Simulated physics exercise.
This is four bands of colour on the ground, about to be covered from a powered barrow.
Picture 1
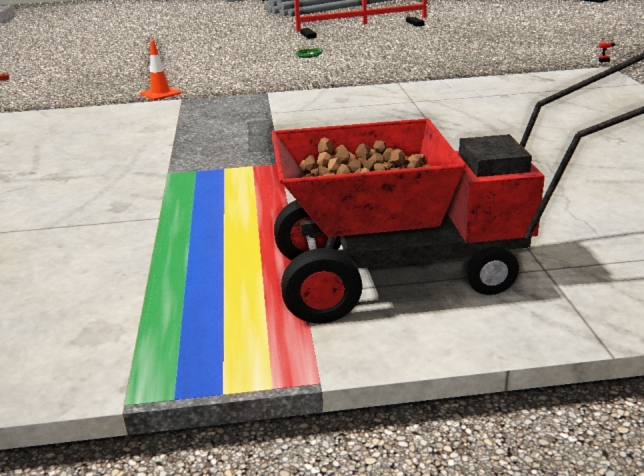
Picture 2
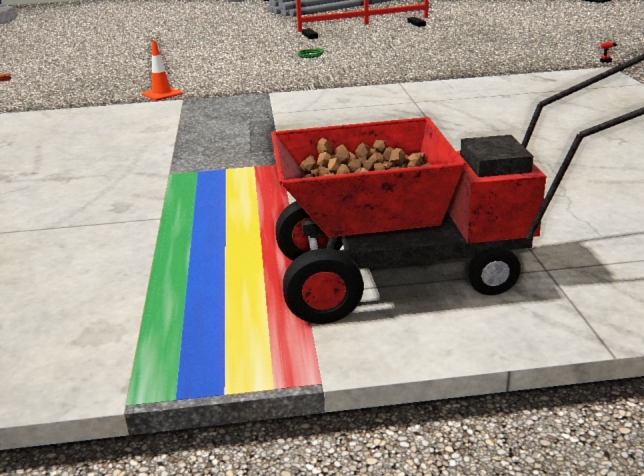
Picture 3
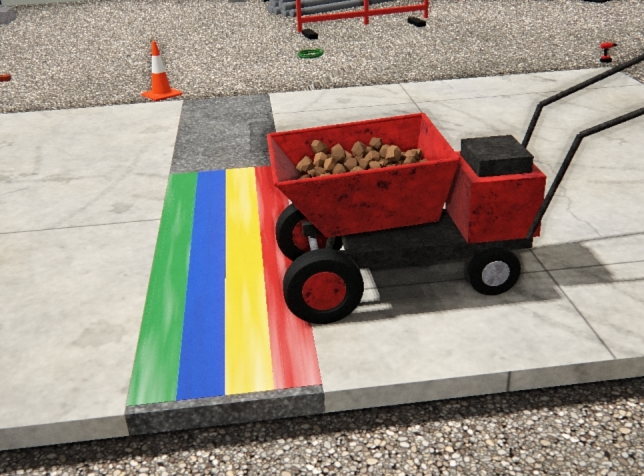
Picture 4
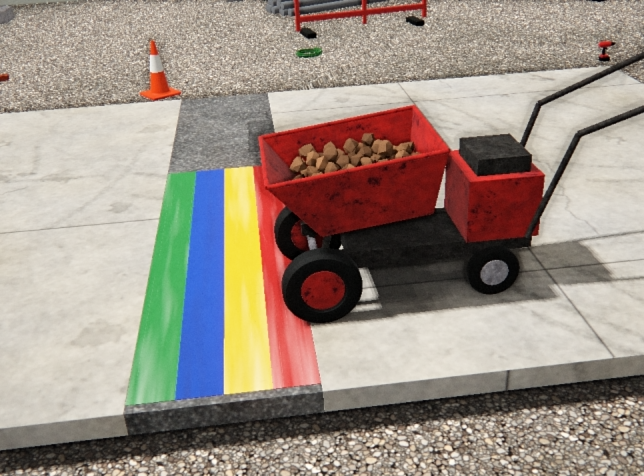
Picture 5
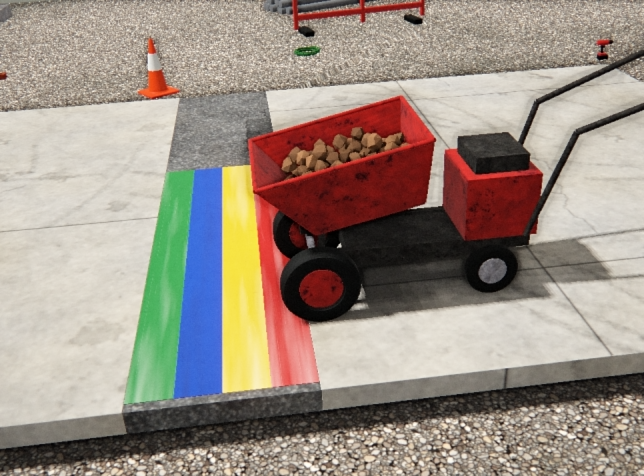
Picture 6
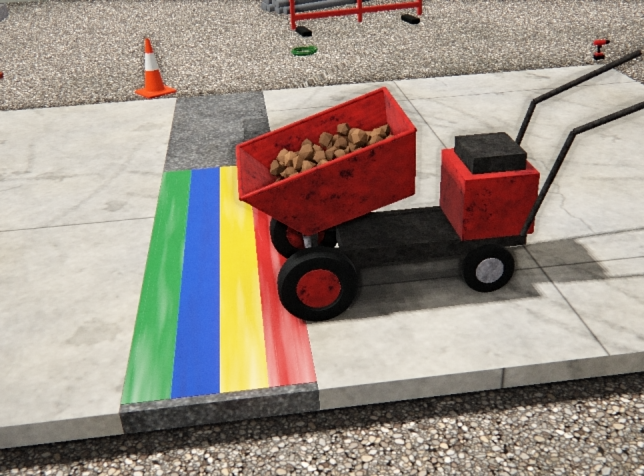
A red barrow loaded with brown clods gradually tilts its skip toward the left.
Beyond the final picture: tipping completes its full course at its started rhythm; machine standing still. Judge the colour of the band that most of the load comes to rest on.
Most of it rests on the green band.
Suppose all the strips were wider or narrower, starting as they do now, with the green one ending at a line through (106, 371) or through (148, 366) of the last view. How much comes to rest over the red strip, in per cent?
About 0 per cent first, then about 0 per cent.
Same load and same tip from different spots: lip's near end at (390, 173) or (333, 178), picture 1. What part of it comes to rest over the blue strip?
The first position yields around 20 per cent; the second yields around 30 per cent.
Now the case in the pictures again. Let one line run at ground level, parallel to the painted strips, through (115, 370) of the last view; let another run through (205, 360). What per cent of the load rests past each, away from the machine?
In turn 10 and 70 in a hundred.
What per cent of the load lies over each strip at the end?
Red: About 0; yellow: About 0; blue: About 20; green: About 35.
Soon after the last picture, skip tipped steeply; all in the skip.
A little later, skip tipped right over; nearly all in the skip; a stray few over the blue strip; a small part over the green strip.
Later still, skip tipped right over; about a third in the skip; a small part over the blue strip; about a third over the green strip; about a quarter off the paint.
By the end, skip tipped right over; about a quarter in the skip; none over the red strip; none over the yellow strip; about a quarter over the blue strip; about a third over the green strip; about a quarter off the paint.
